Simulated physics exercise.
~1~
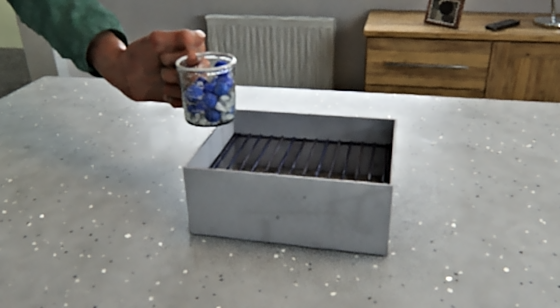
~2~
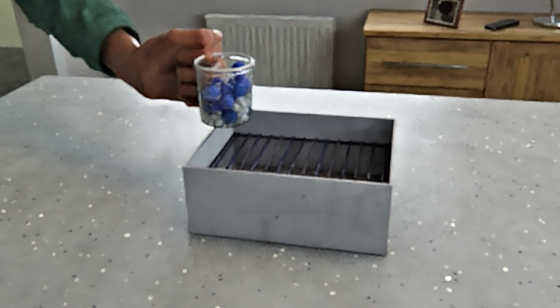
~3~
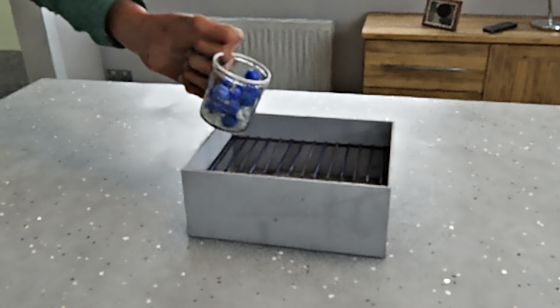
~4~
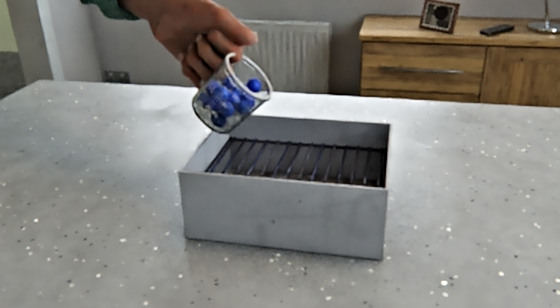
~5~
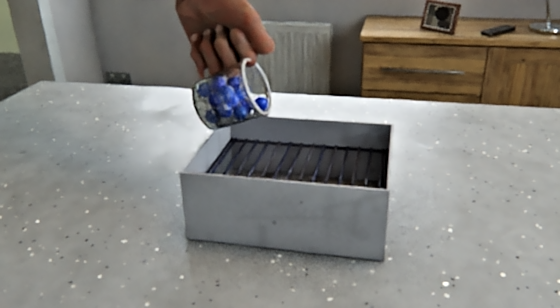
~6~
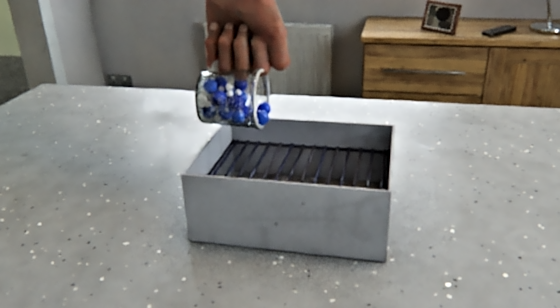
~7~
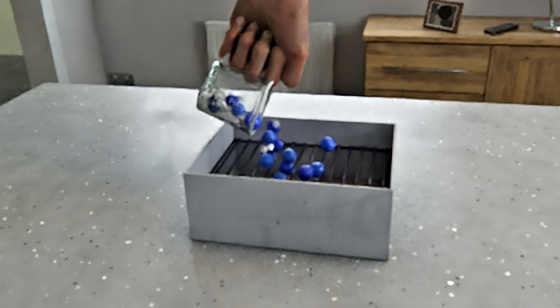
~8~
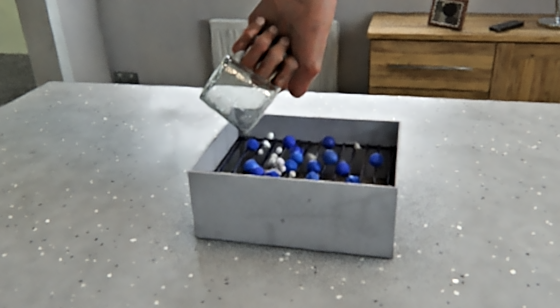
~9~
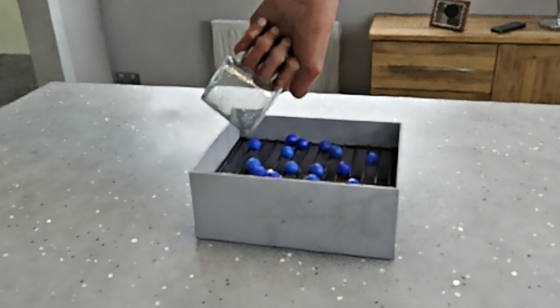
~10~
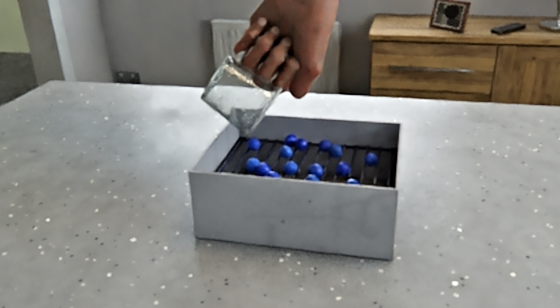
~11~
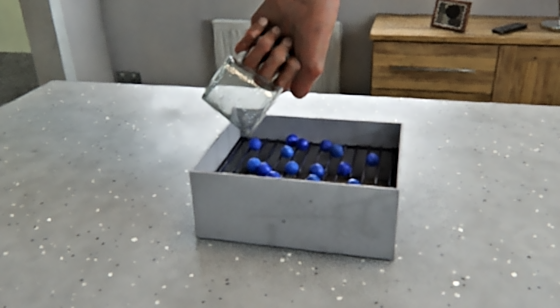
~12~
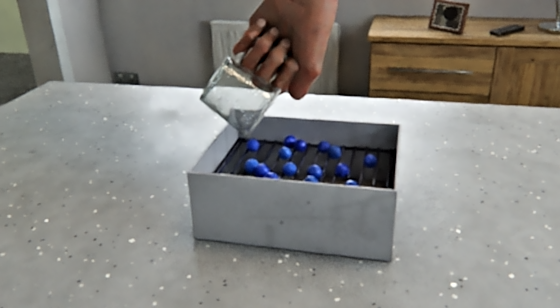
The clip opens with a hand holding a clear cup of blue and white pieces beside an open grey box with dark wires stretched across it. The hand moves the cup to the right and gradually tips it until it lies on its side over the box. Blue pieces begin to tumble out onto the wires, and then the rest pour out, with white ones briefly visible among them. The white pieces drop through the gaps and out of sight. At the end, the blue pieces rest scattered on the wires while the hand holds the emptied cup tilted above them.
